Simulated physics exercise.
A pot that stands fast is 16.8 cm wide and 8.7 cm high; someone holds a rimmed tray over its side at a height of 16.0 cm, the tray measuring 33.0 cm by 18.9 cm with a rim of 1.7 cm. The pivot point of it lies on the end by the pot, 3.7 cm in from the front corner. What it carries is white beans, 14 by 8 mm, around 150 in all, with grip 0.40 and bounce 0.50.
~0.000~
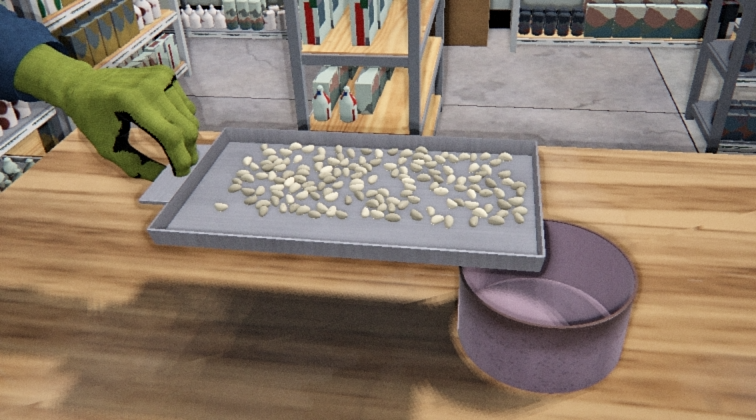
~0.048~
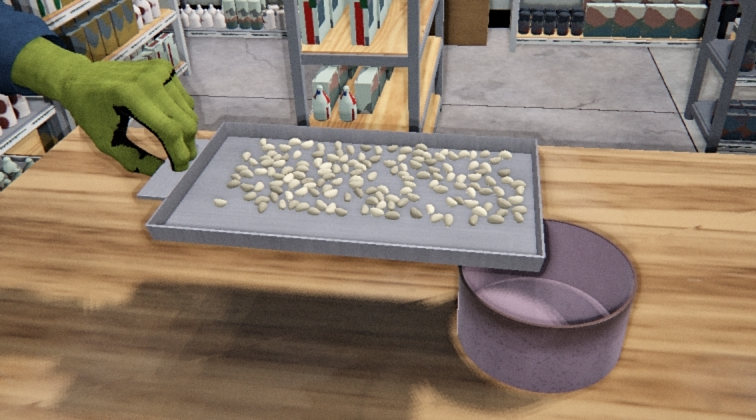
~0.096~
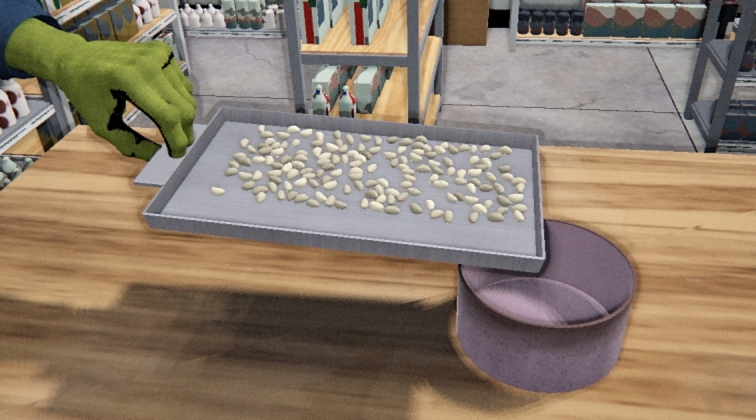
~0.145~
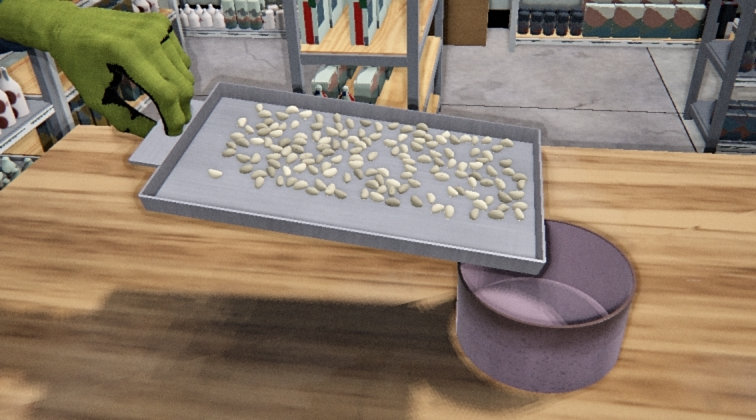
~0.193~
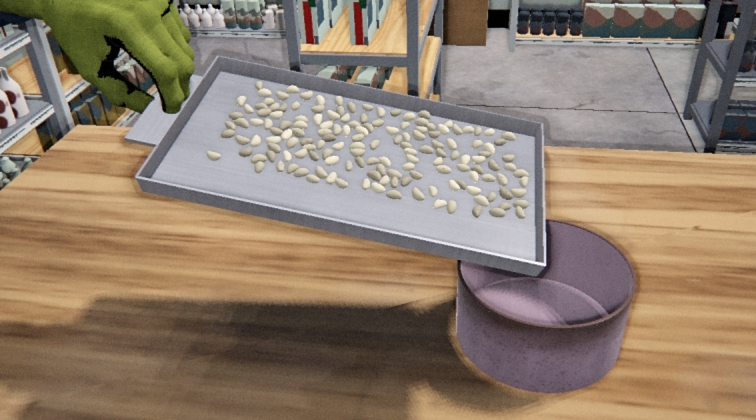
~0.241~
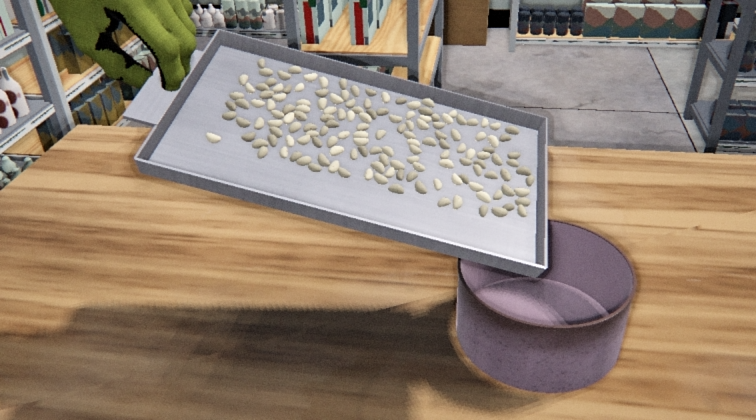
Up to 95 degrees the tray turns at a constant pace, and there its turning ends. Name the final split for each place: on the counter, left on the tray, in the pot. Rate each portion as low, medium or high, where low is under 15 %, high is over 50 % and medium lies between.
Counter high, tray low, pot low.
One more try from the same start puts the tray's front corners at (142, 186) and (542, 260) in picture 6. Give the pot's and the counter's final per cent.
Per cent by place - pot 5, counter 95.
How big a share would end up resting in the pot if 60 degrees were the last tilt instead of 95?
0 per cent.
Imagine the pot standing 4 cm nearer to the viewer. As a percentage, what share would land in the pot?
Near 60 per cent in that case.
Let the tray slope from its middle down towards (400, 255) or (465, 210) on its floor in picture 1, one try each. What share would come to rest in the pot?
Around 0 % for the first direction, around 60 % for the second.
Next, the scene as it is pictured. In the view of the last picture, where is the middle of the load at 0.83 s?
The middle of the load should be near (566, 302) then.
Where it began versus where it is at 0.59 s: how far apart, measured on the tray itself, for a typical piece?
12 cm.
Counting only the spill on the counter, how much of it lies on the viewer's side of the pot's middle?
Some 100 per cent.
After 0.59 s, tilt 55 degrees; the tray holds 100 %, the pot 0 %.
After 0.83 s, tilt 81 degrees; the tray holds 50 %, the pot 0 %.
After 1.18 s, tilt 95 degrees; the tray holds 5 %, the pot 0 %.
At rest (2.4 s), counter 100 %, tray 0 %, pot 0 %.
